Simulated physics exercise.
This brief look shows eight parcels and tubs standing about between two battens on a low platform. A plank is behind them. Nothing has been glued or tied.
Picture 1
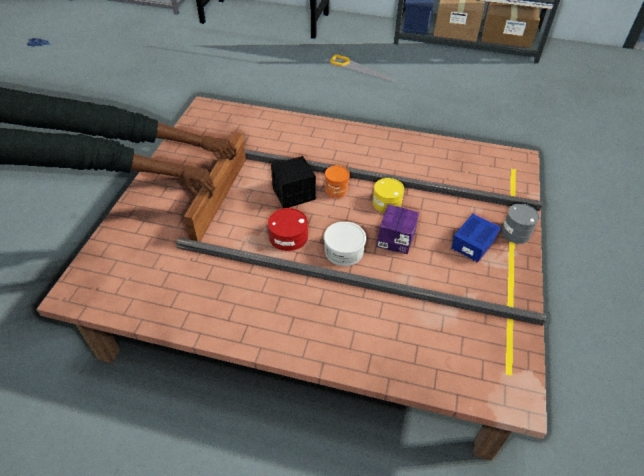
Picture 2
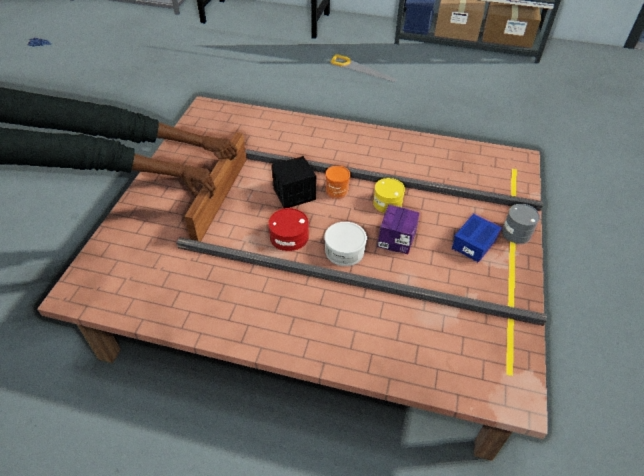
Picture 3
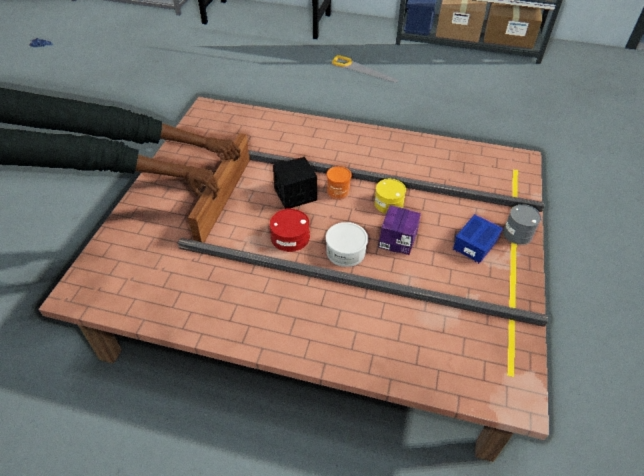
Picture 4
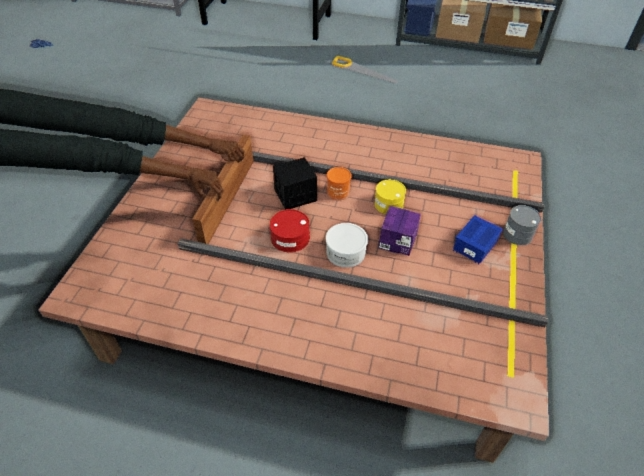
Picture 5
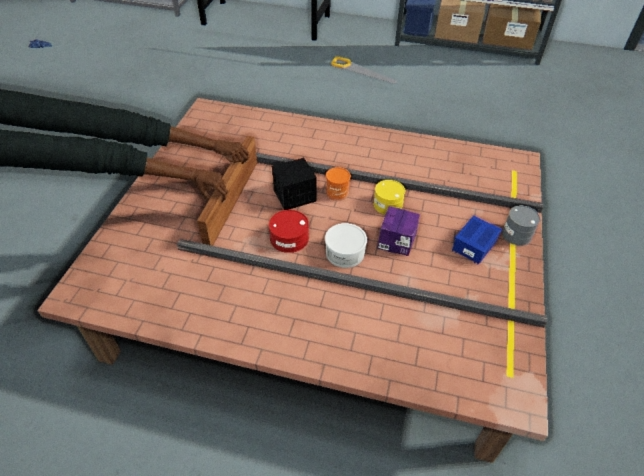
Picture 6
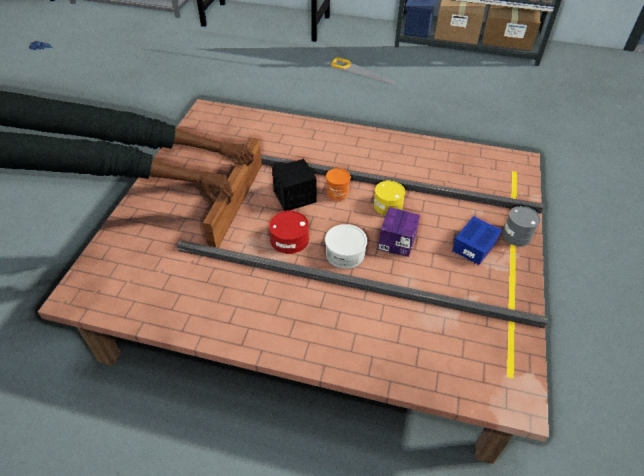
Two hands gripped a wooden plank on a low brick-patterned table and slid it slightly to the right, toward eight colourful tubs and boxes that stayed still between two dark strips.
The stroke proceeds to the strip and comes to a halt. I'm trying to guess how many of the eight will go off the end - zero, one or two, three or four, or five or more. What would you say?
I would say five or more.
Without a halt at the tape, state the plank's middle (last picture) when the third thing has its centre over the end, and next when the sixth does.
Roughly (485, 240) and then roughly (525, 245).
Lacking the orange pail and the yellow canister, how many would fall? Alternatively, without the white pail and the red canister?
4 and 3.
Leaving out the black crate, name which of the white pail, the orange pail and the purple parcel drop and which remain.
Outcome: White pail ends up off; orange pail is not lost; purple parcel is not lost.
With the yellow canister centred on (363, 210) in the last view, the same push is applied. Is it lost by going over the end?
Observed: The yellow canister does not remain.
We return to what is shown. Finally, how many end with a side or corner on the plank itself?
Contact count: 3.
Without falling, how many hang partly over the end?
The number is 2.
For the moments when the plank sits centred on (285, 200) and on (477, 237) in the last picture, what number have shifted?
Answer - first 3, then 8.
Soon after, none off yet; grey canister at rest near (521, 226); blue tote at rest near (476, 241); purple parcel moving near (401, 232).
Then, none off yet; grey canister moved a little near (530, 225); blue tote moved about its own width near (503, 245); purple parcel moved well along near (469, 245).
At rest, the number that fall off is five or more; fallen, white pail, yellow canister, purple parcel, blue tote and grey canister.
